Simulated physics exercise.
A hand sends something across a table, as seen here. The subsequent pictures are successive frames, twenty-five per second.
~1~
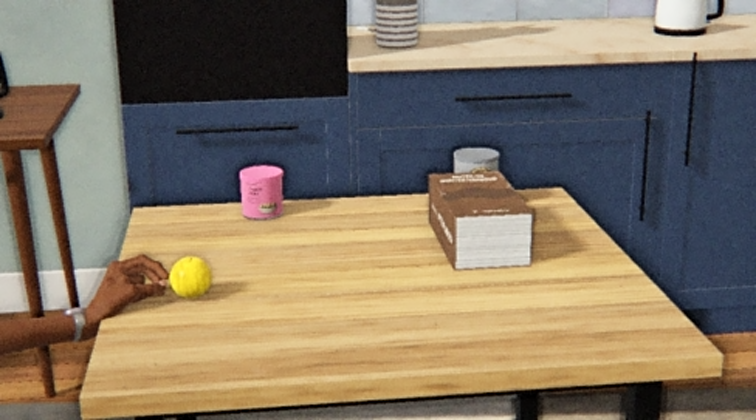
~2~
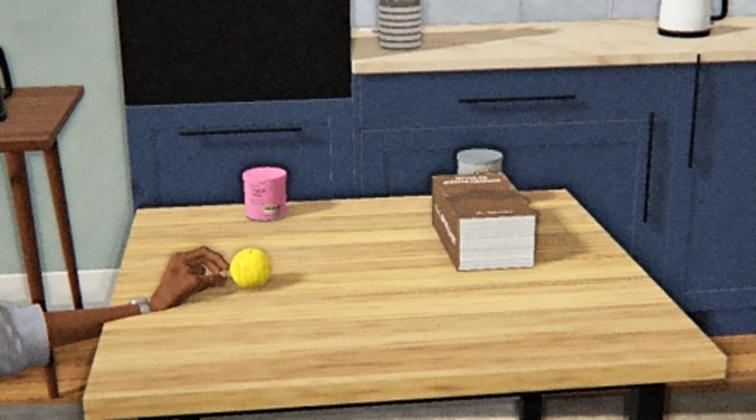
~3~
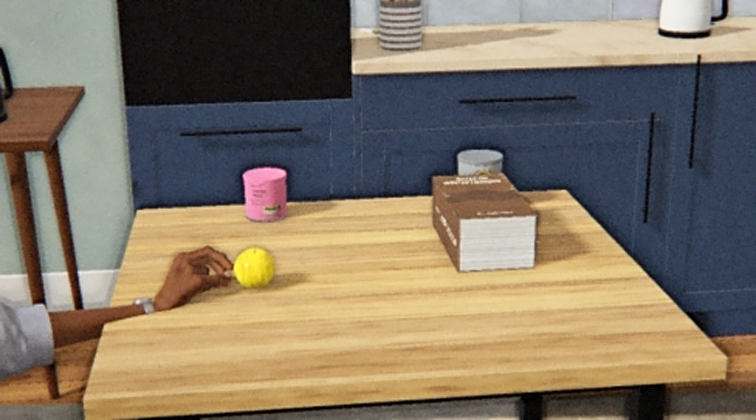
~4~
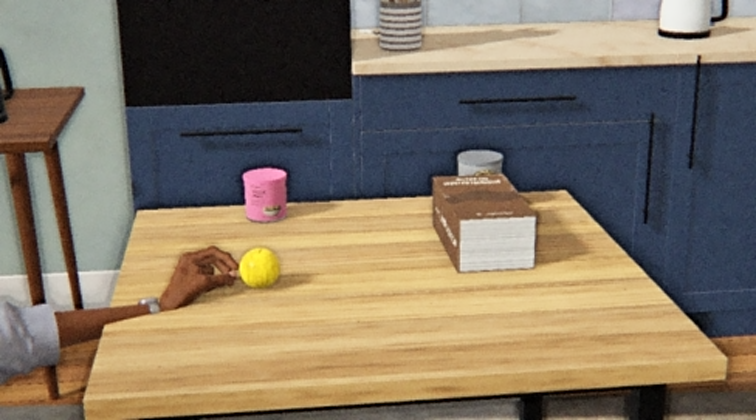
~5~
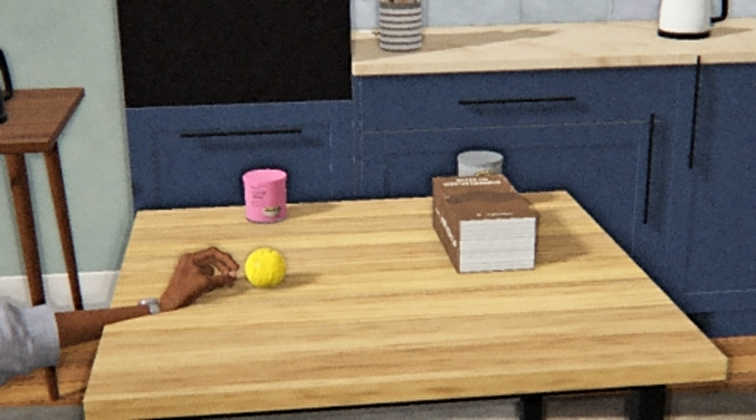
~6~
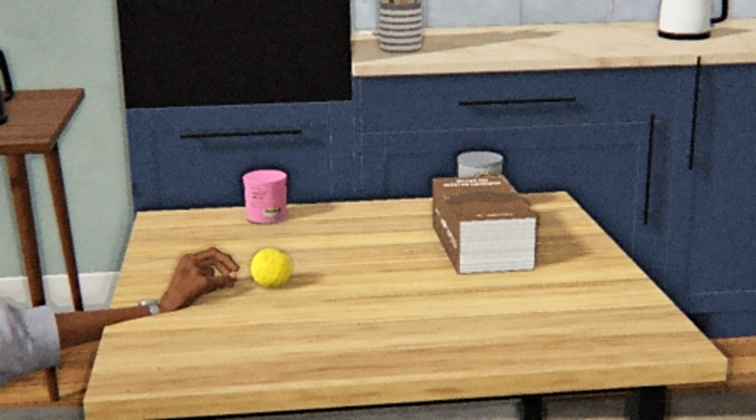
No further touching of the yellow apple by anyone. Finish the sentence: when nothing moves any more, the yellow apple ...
... is still on the table.
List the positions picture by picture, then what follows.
The first frame shows under the hand; yellow apple (191, 278).
The second frame shows under the hand; yellow apple (251, 269).
The third frame shows under the hand; yellow apple (255, 269).
The fourth frame shows yellow apple (260, 269).
The fifth frame shows yellow apple (266, 268).
The sixth frame shows yellow apple (272, 268) displaced a little.
Then, 0.30 s past the last view, yellow apple displaced about its own width near (309, 261).
Then, 0.80 s past the last view, yellow apple displaced well along near (359, 252).
Then, 1.40 s past the last view, yellow apple displaced well along near (399, 245).
Finally, moved from the start, yellow apple. Final places as the last picture's camera would see them, yellow apple near (421, 241).
